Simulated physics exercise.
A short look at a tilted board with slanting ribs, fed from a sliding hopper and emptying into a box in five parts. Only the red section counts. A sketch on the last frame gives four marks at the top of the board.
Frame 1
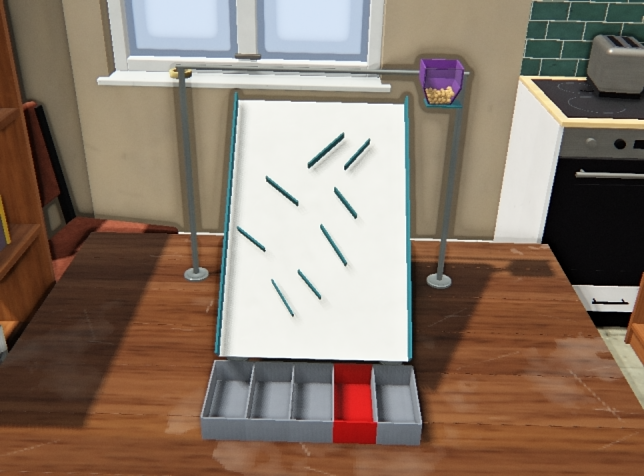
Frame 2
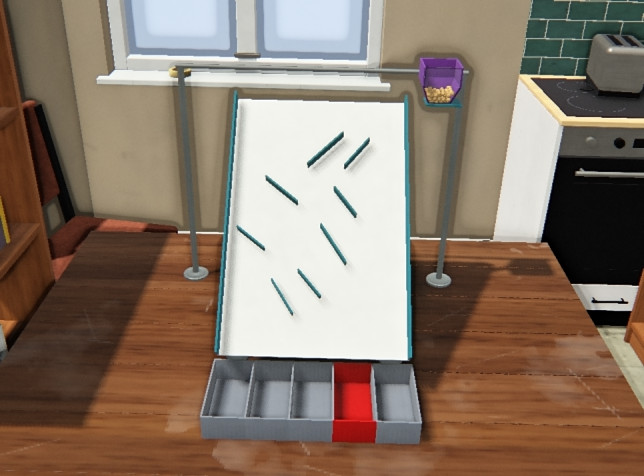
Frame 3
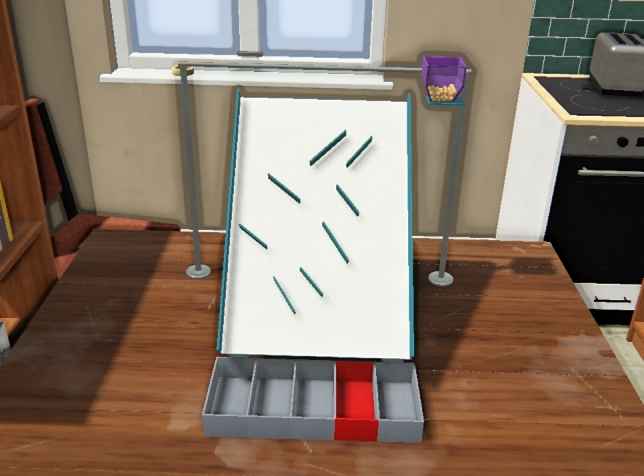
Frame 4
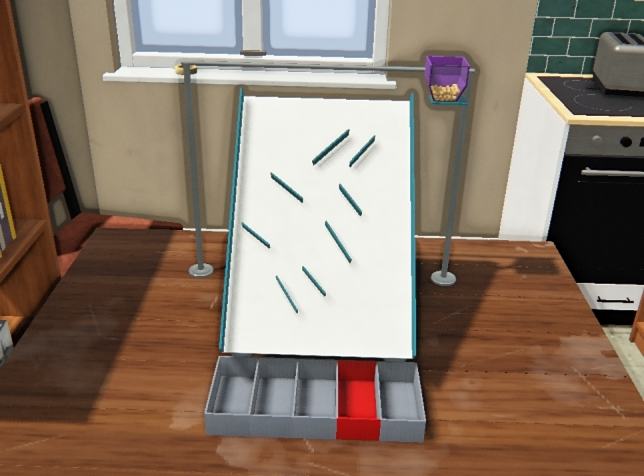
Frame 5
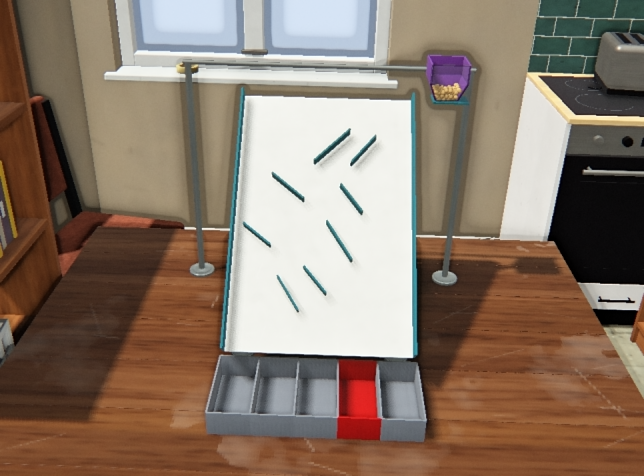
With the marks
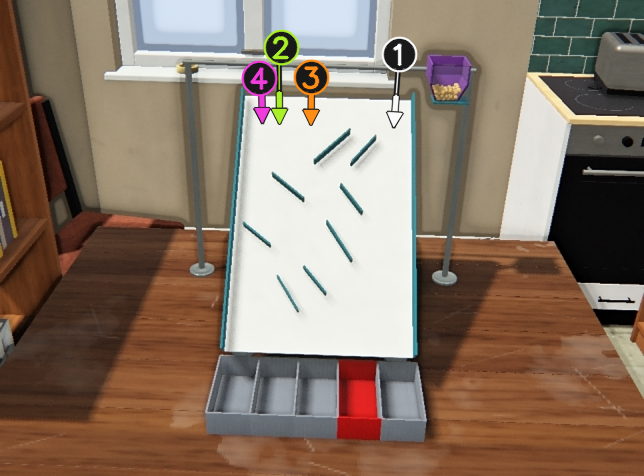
A tilted white board with slanting ribs standing above a five-part box, a purple hopper staying still at upper right.
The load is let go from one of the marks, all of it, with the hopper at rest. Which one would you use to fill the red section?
Mark 3.
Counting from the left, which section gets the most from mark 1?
It is the fifth one.
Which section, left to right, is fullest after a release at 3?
It is the fourth one.
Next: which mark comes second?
That is mark 2.
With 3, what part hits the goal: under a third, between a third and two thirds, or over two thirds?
It is between a third and two thirds.
On the marked copy, mark 1 meets the board at (394, 121); mark 2 meets the board at (279, 118); mark 3 meets the board at (310, 119); mark 4 meets the board at (262, 117).
If 1 is chosen, roughly a quarter in the red section, the larger part in other sections.
If 2 is chosen, roughly a third in the red section, roughly two thirds in other sections.
If 3 is chosen, roughly half in the red section, roughly a quarter in other sections, about a tenth held on the board.
If 4 is chosen, about a tenth in the red section, the larger part in other sections.
